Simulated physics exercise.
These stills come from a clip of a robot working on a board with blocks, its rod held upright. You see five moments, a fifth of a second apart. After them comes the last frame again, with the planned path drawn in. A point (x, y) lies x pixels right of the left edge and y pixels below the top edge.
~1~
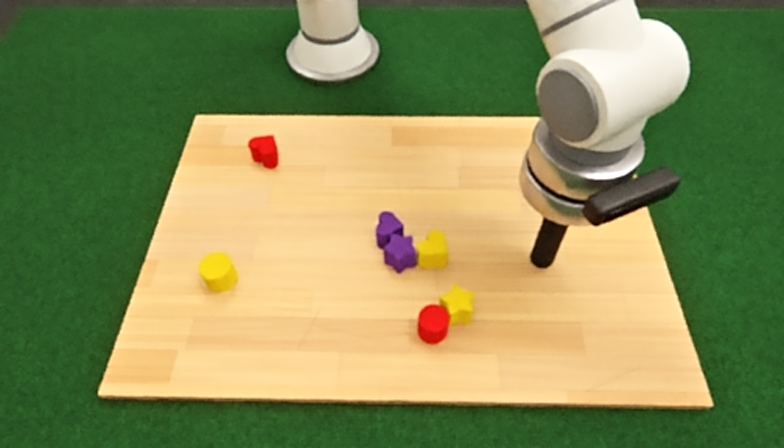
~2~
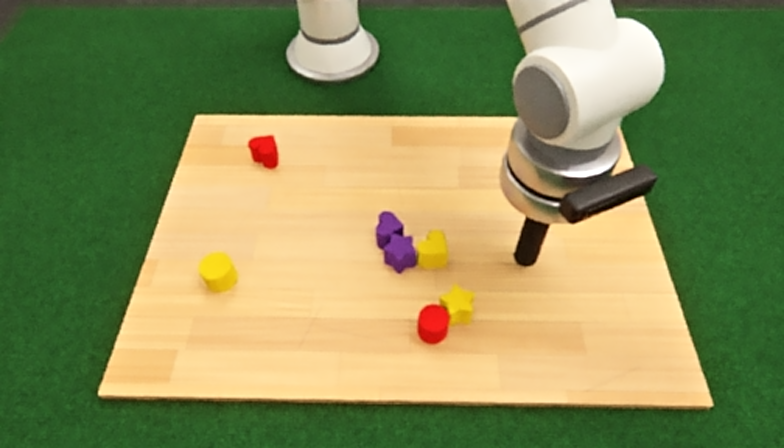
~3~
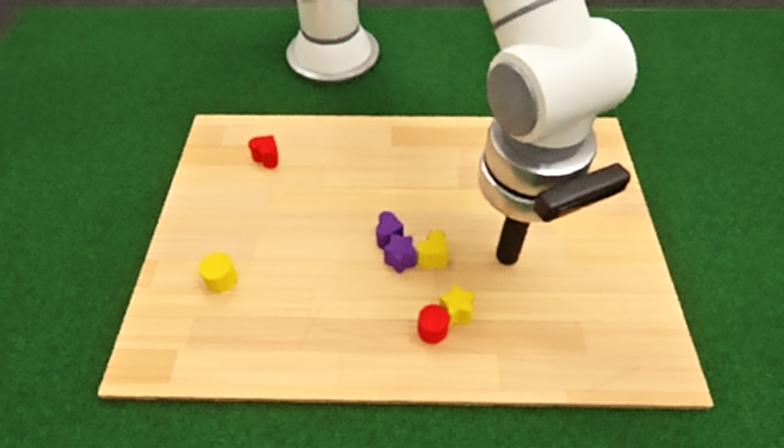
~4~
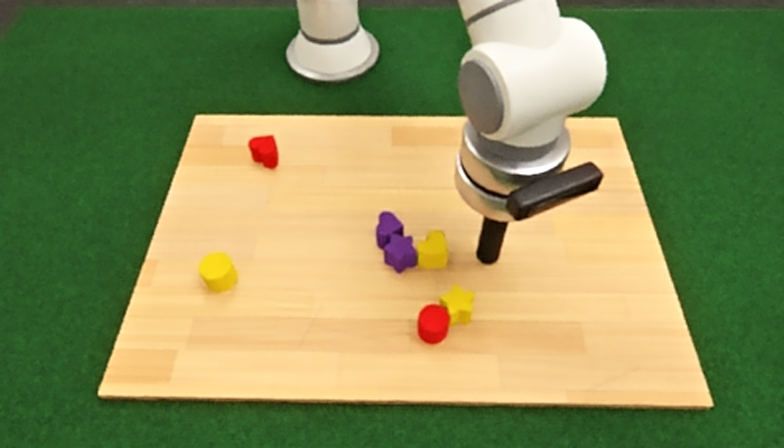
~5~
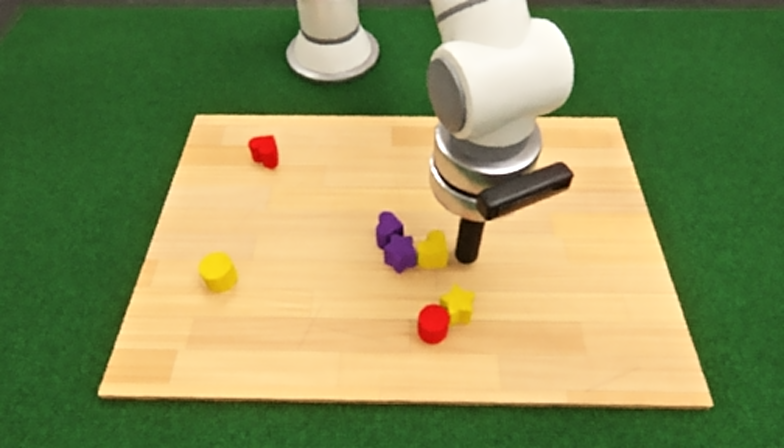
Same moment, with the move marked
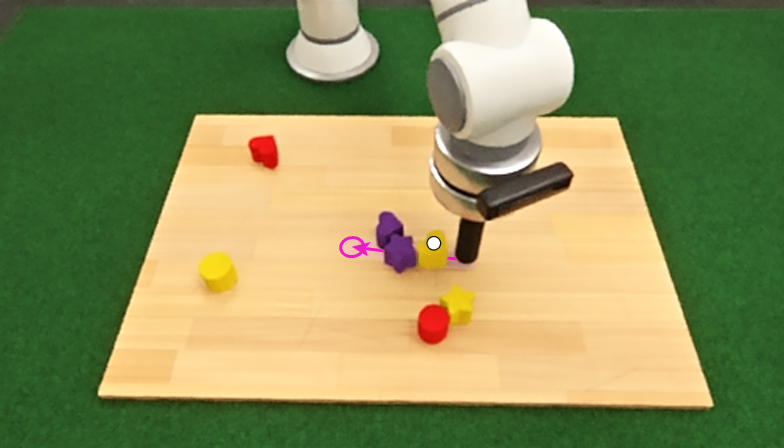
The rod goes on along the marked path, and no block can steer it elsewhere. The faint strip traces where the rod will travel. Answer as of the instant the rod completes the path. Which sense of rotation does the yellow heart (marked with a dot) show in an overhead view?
Viewed from above: Anti-clockwise.
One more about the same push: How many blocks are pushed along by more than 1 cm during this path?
The answer will be at least three.
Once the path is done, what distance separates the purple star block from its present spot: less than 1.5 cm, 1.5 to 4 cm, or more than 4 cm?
Net shift: Above 4 cm.
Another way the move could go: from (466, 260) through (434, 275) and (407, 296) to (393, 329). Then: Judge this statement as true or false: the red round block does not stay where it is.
That is false.
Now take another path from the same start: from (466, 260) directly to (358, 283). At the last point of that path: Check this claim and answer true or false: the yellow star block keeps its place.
True - the claim holds.
Drawn move, from (466, 260) to (352, 247); the dot is on the yellow heart.
On the path given first. One third of the way, rod at (426, 252); purple star block at (377, 248), turned 40° clockwise; yellow heart at (403, 248), turned 25° anticlockwise.
Two thirds of the way, rod at (388, 247); purple heart at (381, 219), turned 20° clockwise; purple star block at (345, 254), turned 50° clockwise; yellow heart at (372, 253), turned 50° anticlockwise.
At the end, rod at (352, 243); purple heart at (377, 216), turned 40° clockwise; purple star block at (340, 257), turned 65° clockwise; yellow heart at (368, 256), turned 65° anticlockwise; yellow star block still.
